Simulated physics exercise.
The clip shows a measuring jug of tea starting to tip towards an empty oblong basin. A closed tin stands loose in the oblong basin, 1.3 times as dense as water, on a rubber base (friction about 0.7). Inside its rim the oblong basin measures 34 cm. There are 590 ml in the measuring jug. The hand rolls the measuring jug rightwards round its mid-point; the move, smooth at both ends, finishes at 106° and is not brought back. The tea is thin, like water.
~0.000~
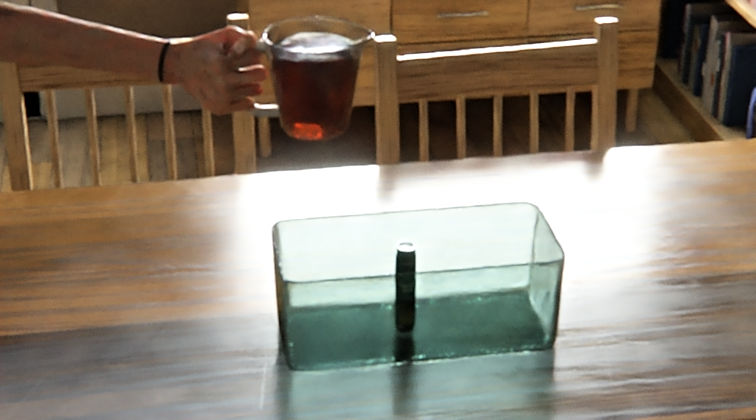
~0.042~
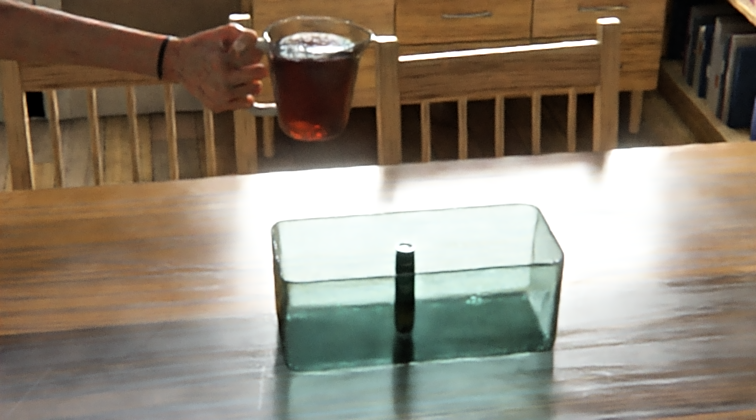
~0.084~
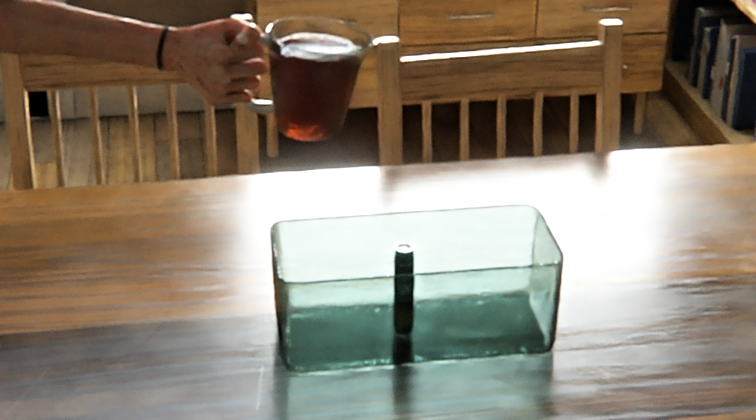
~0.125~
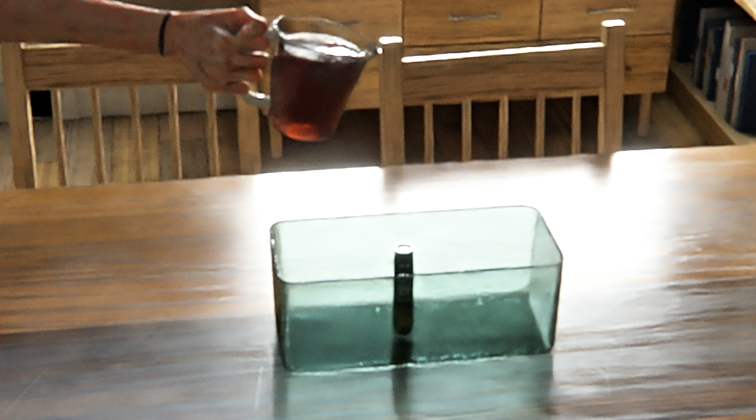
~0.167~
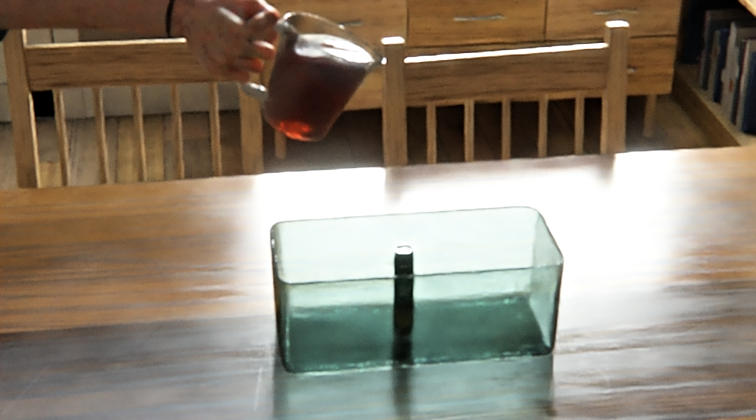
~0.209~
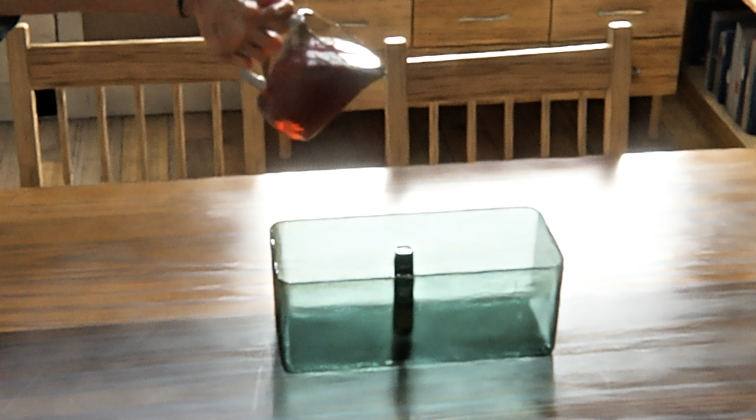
At a wooden table with chairs behind it, a hand holds a glass measuring jug of reddish-brown tea upright above a green-tinted oblong basin with a dark tin standing inside. The hand rolls the jug rightwards, slightly at first, then more steeply, until the tea reaches the jug's pouring edge.
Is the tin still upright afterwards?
It keeps standing.
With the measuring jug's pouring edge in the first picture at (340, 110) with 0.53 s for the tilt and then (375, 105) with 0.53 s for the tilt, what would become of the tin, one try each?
First it goes over; then it goes over.
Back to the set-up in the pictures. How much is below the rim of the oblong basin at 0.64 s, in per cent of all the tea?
Near 70 in a hundred.
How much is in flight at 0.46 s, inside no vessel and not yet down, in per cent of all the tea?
Near 48 in a hundred.
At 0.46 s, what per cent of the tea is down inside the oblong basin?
Near 10 in a hundred.
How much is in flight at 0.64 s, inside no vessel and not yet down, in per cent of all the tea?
Some 24 per cent.
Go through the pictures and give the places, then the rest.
Tilt 0°; pouring edge (373, 33); surface from (269, 50) to (359, 45); the oblong basin's rim runs from (277, 253) to (552, 231); the tin's top is at (406, 250), in the first frame.
Tilt 2°; pouring edge (374, 35); surface from (269, 49) to (358, 46), in the second frame.
Tilt 6°; pouring edge (377, 40); surface from (271, 47) to (361, 49), in the third frame.
Tilt 14°; pouring edge (381, 48); surface from (276, 45) to (365, 51), in the fourth frame.
Tilt 24°; pouring edge (386, 60); surface from (279, 50) to (374, 54), in the fifth frame.
Tilt 36°; pouring edge (388, 74); surface from (273, 66) to (384, 65); 1 per cent is over the edge, in the sixth frame.
Then, 0.46 s in, the tilt is 101° and 42 per cent is still to pour; the tin stands where it began.
Then, 0.64 s in, the tilt is 106° and 7 per cent is still to pour; the tin stands where it began.
Then, 0.82 s in, the tilt is 106° and 0 per cent is still to pour; the tin stands where it began.
Then, 1.03 s in, the tilt is 106° and 0 per cent is still to pour; the tin stands where it began.
Finally, the tin stands where it began.
